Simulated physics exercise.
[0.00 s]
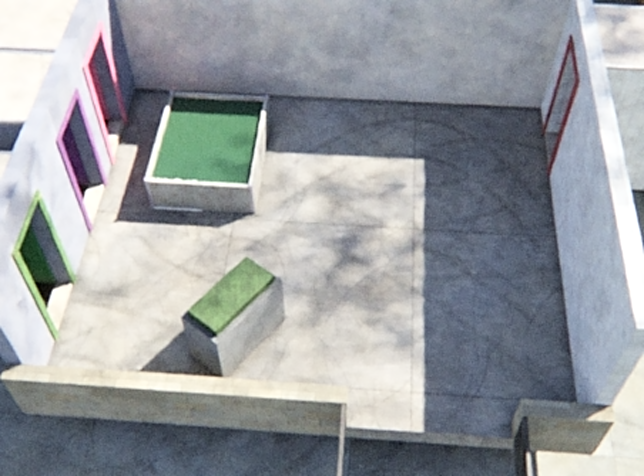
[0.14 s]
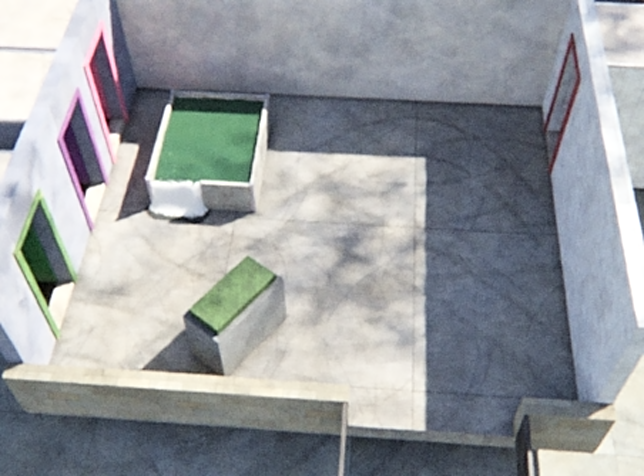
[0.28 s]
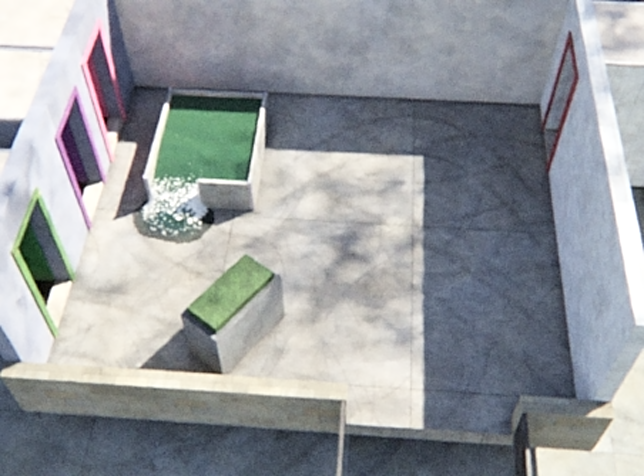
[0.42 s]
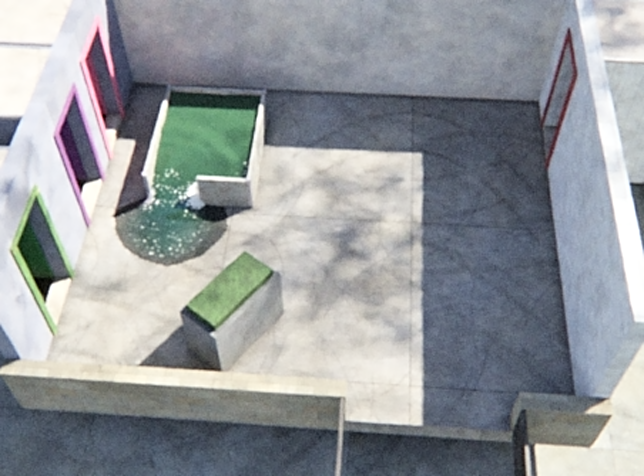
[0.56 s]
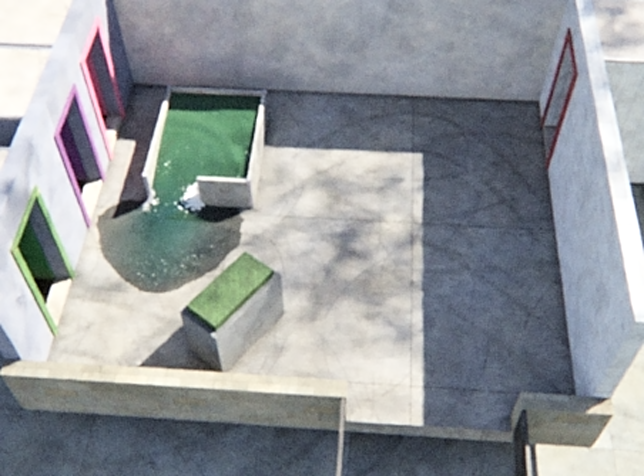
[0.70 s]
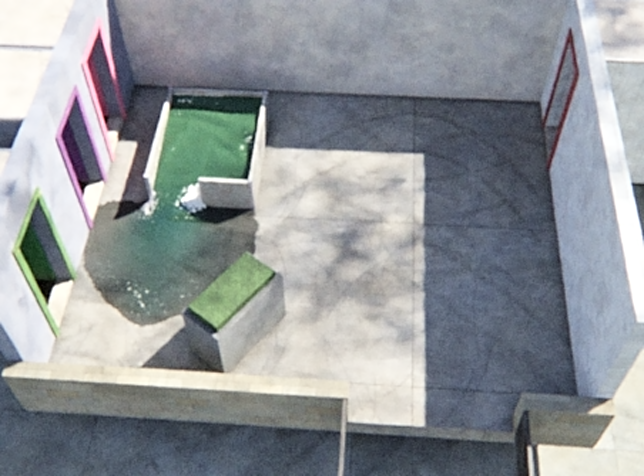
A walled yard with a pale concrete floor is seen from high above, the view holding almost still. A pale tank topped with green stands at the back left, a smaller green-topped block nearer, with pink, purple and green doorways left and a red-edged opening right. The tank's front opens at its left, and white, foaming water pours out, spreading forward into a widening dark green pool.
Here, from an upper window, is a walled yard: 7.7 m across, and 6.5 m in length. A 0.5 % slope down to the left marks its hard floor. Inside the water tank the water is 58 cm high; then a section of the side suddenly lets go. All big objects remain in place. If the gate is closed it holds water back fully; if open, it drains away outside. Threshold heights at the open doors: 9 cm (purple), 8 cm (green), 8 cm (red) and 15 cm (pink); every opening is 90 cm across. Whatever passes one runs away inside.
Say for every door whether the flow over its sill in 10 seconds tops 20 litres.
Result: Purple door - falls short; green door - tops it; red door - falls short; pink door - falls short.
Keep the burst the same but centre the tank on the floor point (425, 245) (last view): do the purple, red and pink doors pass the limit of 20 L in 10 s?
Against the limit, the purple door stays within it, the red door stays within it and the pink door stays within it.
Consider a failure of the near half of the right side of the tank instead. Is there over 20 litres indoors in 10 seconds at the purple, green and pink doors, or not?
Then: Purple short of it, green short of it, pink short of it.
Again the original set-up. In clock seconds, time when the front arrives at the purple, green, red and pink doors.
The flood reaches purple at 0.9 s, green at 1.0 s, red not in the 10 s, and pink at 3.6 s.
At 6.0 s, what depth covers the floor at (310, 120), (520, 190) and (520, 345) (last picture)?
In that order: 0, 0 and 2 cm.
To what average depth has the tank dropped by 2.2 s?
The mean depth is around 34 cm.
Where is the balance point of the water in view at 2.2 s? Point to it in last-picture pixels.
Centre: Approx. (184, 218) px.
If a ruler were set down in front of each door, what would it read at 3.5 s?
Door by door, in cm: Purple reads 3, green reads 15, red reads 0, pink reads 1.
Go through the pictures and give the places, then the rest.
Still water, 58 cm deep, in the water tank at (210, 140), in the first picture.
Water pours out at (179, 198) and has run 0.5 m, to (152, 210); typically 5 cm deep outside, 58 cm at the water tank's back, in the second picture.
The front is at (193, 236), 0.8 m from the gap at (177, 197); 0.7 m2 of floor is under water; 58 cm left at the back of the water tank, in the third picture.
Water pours out at (176, 195) and has run 1.2 m, to (176, 259); typically 6 cm deep outside, 58 cm at the water tank's back, in the fourth picture.
The front is at (147, 287), 1.8 m from the gap at (177, 195); 2.6 m2 of floor is under water; 58 cm left at the back of the water tank, in the fifth picture.
The front is at (134, 316), 2.3 m from the gap at (178, 196); 3.9 m2 of floor is under water; 55 cm left at the back of the water tank, in the sixth picture.
After 1.4 s water covers 20 % of the floor and is deepest (32 cm) near (172, 208); purple door 4 cm at the sill, 0 L in, green door 14 cm at the sill, 0 L in, red door not reached, pink door not reached.
After 2.2 s water covers 20 % of the floor and is deepest (38 cm) near (42, 386); purple door 4 cm at the sill, 0 L in, green door 13 cm at the sill, 10 L in, red door not reached, pink door not reached.
After 3.5 s water covers 25 % of the floor and is deepest (24 cm) near (58, 333); purple door 3 cm at the sill, 0 L in, green door 15 cm at the sill, 24 L in, red door not reached, pink door not reached.
After 6.0 s water covers 55 % of the floor and is deepest (19 cm) near (42, 386); purple door 4 cm at the sill, 0 L in, green door 15 cm at the sill, 100 L in, red door not reached, pink door 1 cm at the sill, 0 L in.
After 10.0 s water covers 90 % of the floor and is deepest (11 cm) near (42, 386); purple door 5 cm at the sill, 0 L in, green door 10 cm at the sill, 149 L in, red door not reached, pink door 3 cm at the sill, 0 L in.
